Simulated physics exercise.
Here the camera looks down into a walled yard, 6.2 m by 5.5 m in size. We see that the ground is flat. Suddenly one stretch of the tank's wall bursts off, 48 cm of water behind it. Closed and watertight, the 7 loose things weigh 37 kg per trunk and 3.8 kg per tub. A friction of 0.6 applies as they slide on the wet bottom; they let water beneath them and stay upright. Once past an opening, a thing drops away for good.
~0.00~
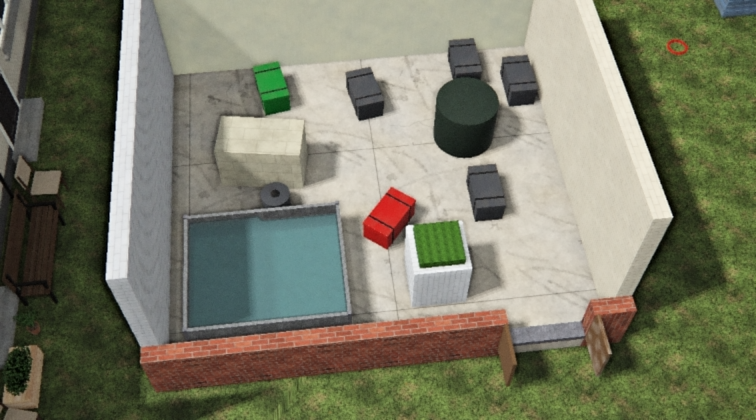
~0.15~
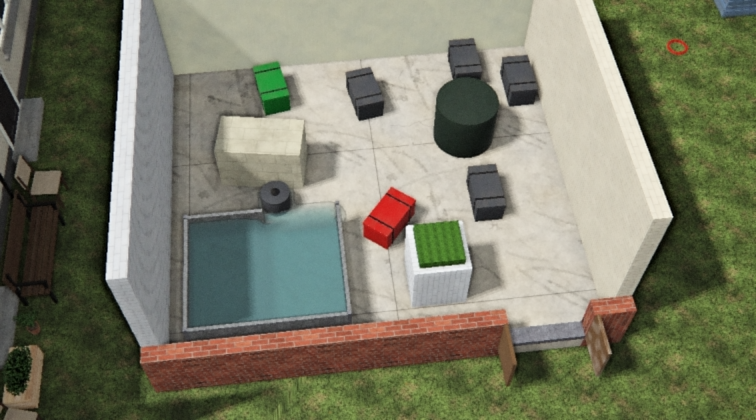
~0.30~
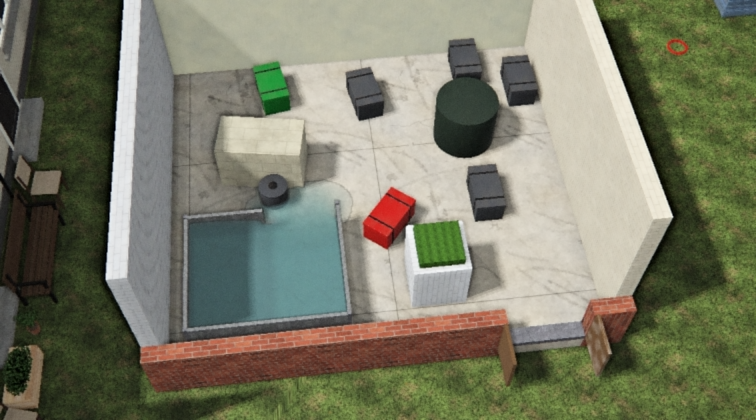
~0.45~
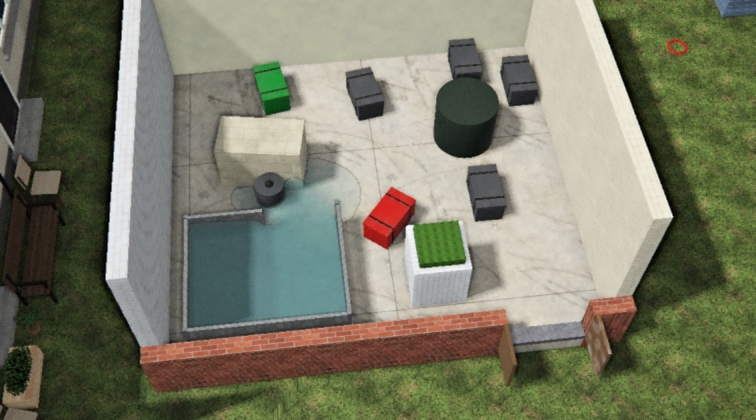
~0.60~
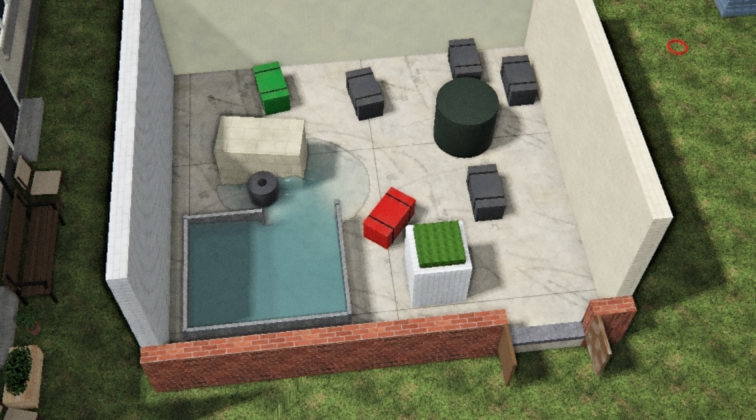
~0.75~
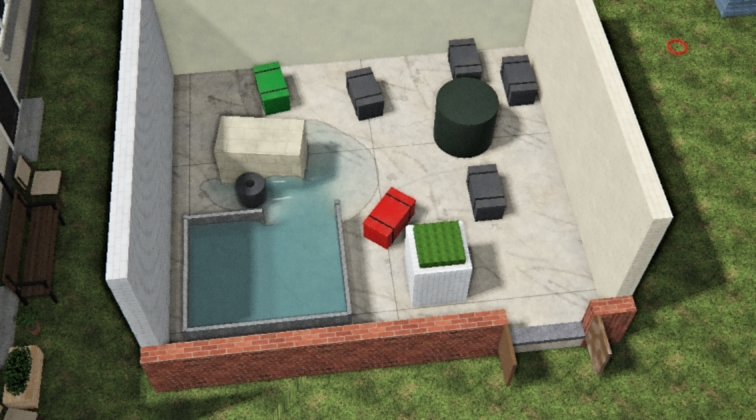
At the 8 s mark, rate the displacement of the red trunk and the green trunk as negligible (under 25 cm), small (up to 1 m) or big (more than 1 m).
Red trunk - negligible, green trunk - negligible.
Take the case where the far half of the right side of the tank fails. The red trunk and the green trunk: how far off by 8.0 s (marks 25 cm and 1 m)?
If so, the red trunk is washed away, the green trunk remains in place.
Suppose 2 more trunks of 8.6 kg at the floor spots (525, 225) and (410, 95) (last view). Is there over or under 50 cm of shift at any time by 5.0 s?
Lab note - in order: Below threshold / above threshold.
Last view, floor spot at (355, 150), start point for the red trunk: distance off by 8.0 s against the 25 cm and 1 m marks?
In the end it is hauled off.
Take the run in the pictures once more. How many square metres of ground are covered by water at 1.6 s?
About 12 m2 is covered.
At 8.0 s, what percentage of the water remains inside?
100 % or so.
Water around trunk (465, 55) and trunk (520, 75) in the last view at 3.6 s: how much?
I'd put it at 9 cm and 5 cm respectively.
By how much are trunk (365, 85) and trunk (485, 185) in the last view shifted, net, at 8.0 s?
In turn: 150 cm, 0 cm.
After 1.6 s the red trunk is near (390, 211), 0.0 m from its start, aground; the green trunk is near (271, 81), 0.0 m from its start, aground; 0 of 7 are out; 1 afloat.
After 3.6 s the red trunk is near (390, 211), 0.0 m from its start, aground; the green trunk is near (271, 81), 0.0 m from its start, aground; 0 of 7 are out; 2 afloat.
After 5.6 s the red trunk is near (390, 211), 0.0 m from its start, aground; the green trunk is near (274, 82), 0.1 m from its start, aground; 0 of 7 are out; 3 afloat.
After 8.0 s the red trunk is near (390, 211), 0.0 m from its start, aground; the green trunk is near (275, 84), 0.1 m from its start, aground; 0 of 7 are out; 1 afloat.
